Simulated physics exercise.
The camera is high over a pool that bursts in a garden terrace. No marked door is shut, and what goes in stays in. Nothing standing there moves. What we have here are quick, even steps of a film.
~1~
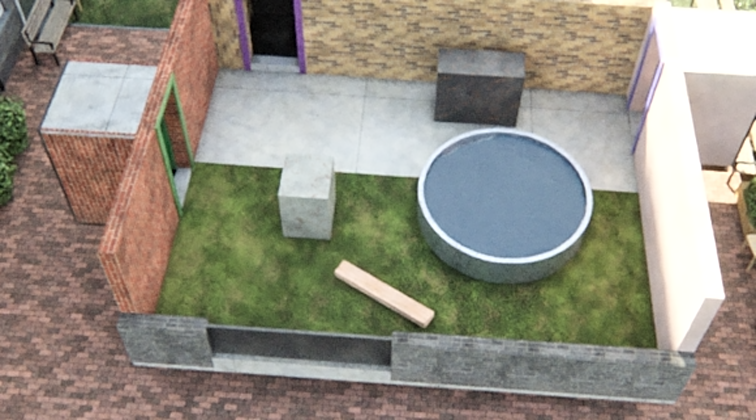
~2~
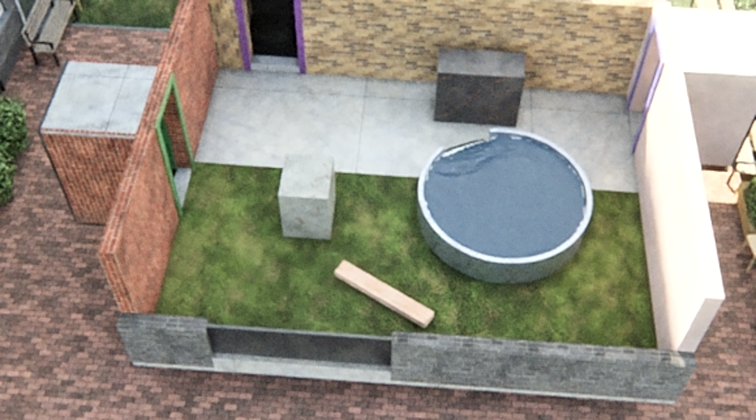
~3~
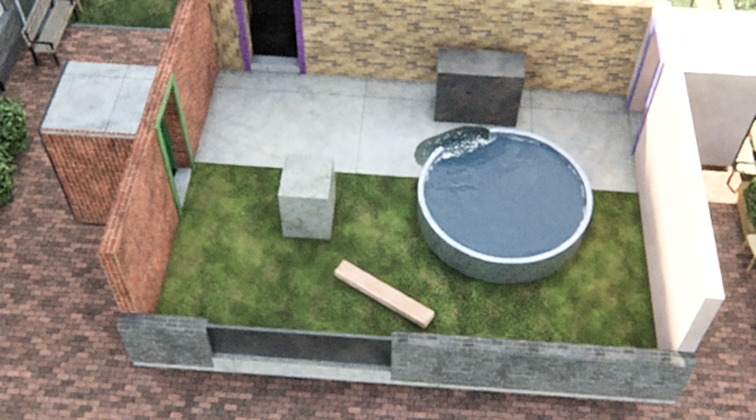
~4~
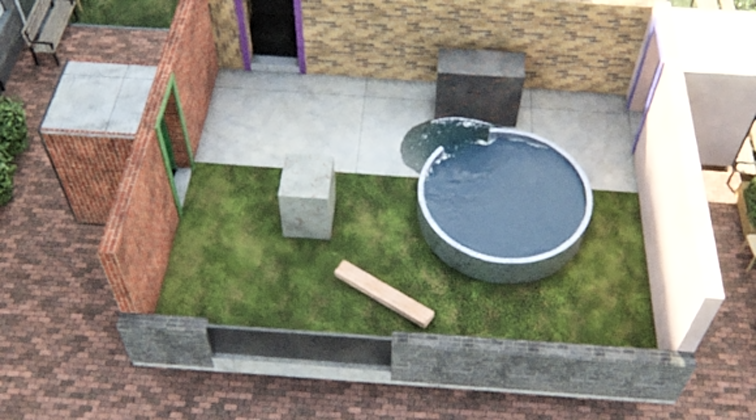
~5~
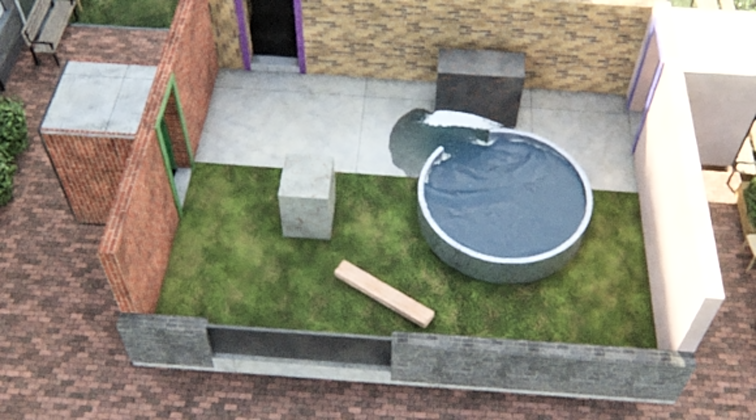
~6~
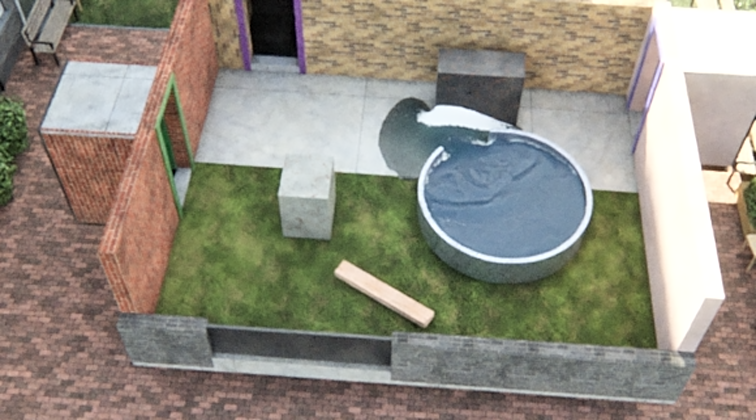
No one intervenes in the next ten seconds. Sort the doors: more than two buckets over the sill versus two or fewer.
Sorted by door: Green door - two or fewer; blue door - more than two; purple door - two or fewer.
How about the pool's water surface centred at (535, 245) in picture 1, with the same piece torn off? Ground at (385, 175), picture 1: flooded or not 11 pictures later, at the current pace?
Soaked.
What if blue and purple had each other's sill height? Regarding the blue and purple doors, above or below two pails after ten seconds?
Results - blue door fails to reach it, purple door crosses the line.
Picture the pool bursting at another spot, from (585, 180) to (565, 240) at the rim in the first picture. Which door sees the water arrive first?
The one in blue, I reckon.
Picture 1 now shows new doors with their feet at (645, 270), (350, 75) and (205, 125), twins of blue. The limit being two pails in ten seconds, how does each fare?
Stays within it; exceeds it; exceeds it.
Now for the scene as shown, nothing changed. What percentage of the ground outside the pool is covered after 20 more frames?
About 45 per cent.
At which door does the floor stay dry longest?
That is the green one.
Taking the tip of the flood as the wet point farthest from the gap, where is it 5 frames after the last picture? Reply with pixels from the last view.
About at (335, 81).
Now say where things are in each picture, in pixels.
The first picture shows the round tank at (504, 195) is whole and still.
In the second picture, the front is at a hidden place, out from the gap on the round tank's far side.
In the third picture, the front is at a hidden place, out from the gap on the round tank's far side.
In the fourth picture, water pours out on the round tank's far side and has run to (413, 132).
In the fifth picture, the front is at (404, 119), out from the gap on the round tank's far side.
In the sixth picture, the front is at (406, 102), out from the gap on the round tank's far side.
A moment on, water covers 15 % of the floor; the green door not reached, the blue door not reached, the purple door not reached.
Next, water covers 30 % of the floor; the green door not reached, the blue door wet at the sill, nothing in, the purple door wet at the sill, nothing in.
Then, water covers 45 % of the floor; the green door not reached, the blue door under two buckets in, the purple door wet at the sill, nothing in.
Later, water covers 65 % of the floor; the green door wet at the sill, nothing in, the blue door over two buckets in, the purple door wet at the sill, nothing in.
In the end, water covers 90 % of the floor; the green door wet at the sill, nothing in, the blue door over two buckets in, the purple door wet at the sill, nothing in.
